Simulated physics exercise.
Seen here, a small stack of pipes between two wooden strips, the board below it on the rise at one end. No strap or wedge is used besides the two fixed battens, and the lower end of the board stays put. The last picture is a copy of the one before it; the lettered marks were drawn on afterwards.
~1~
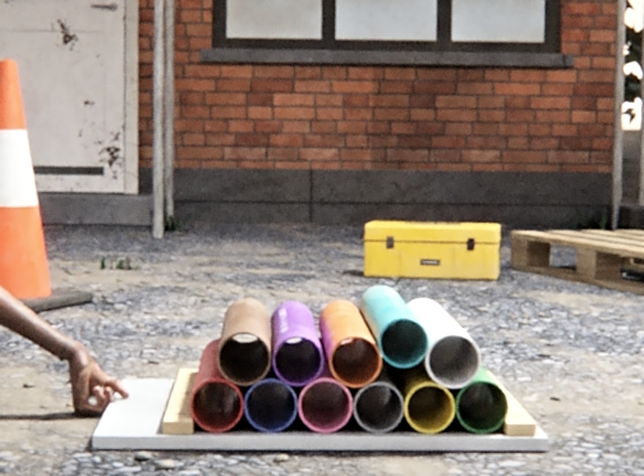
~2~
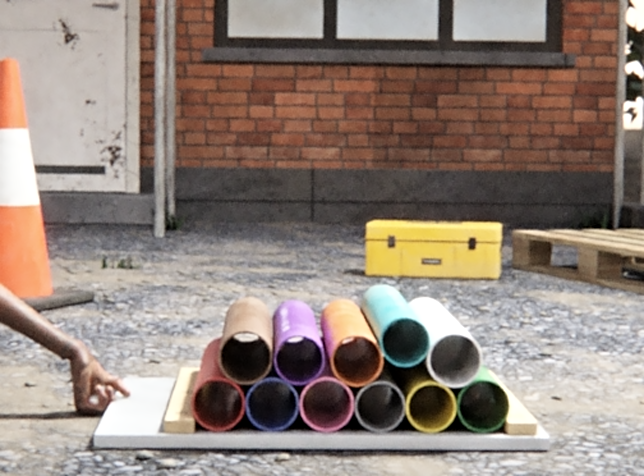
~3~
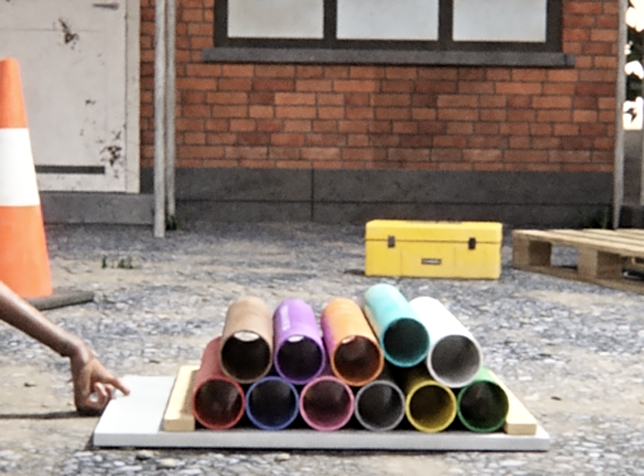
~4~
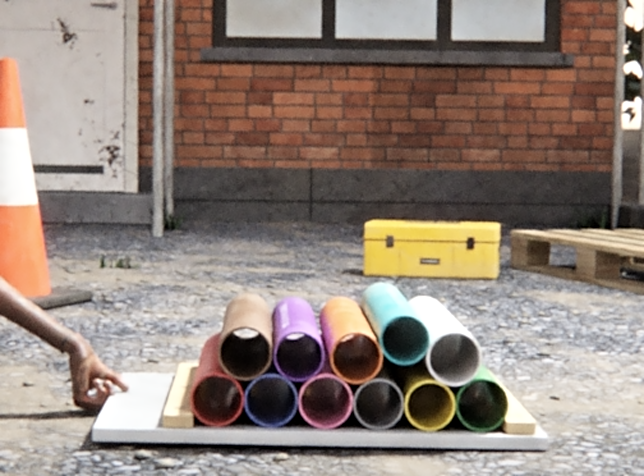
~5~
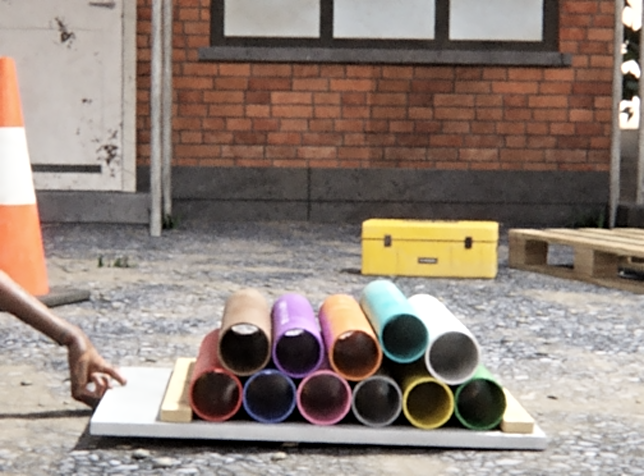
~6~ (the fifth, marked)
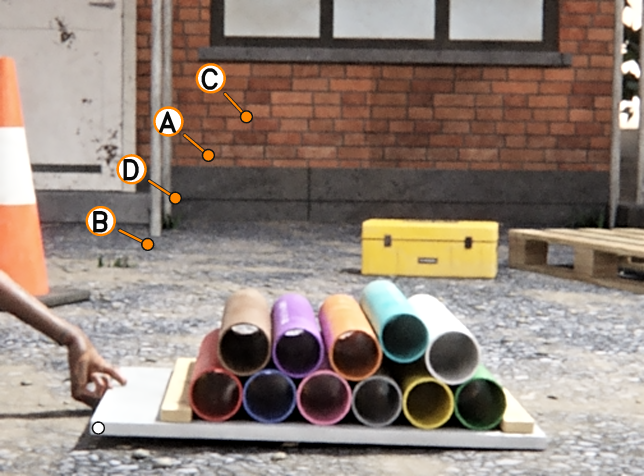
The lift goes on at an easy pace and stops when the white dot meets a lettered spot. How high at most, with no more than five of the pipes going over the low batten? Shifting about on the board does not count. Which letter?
The highest mark that will do is B.
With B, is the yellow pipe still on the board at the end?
Yes, with B.
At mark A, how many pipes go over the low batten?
The count is eleven.
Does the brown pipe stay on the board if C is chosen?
No.
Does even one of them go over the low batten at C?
Yes.
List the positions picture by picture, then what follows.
In the first frame, green pipe (482, 407); orange pipe (355, 361); brown pipe (244, 359).
In the second frame, brown pipe (246, 358); purple pipe (300, 360).
In the third frame, board (317, 404); red pipe (218, 403); blue pipe (273, 403); yellow pipe (431, 407).
In the fourth frame, board (316, 402); red pipe (217, 399); blue pipe (271, 400).
In the fifth frame, board (314, 398); red pipe (215, 395); blue pipe (270, 396).
On the copy, A at (209, 155); B at (148, 245); C at (246, 117); D at (175, 198); the white dot at (98, 428).
On B. First, board at 18°.
Then, board at 26°.
Finally, board at 26°, three over the low batten (orange, white, turquoise).
By contrast, A eleven over the low batten; C eleven over the low batten; D eleven over the low batten.
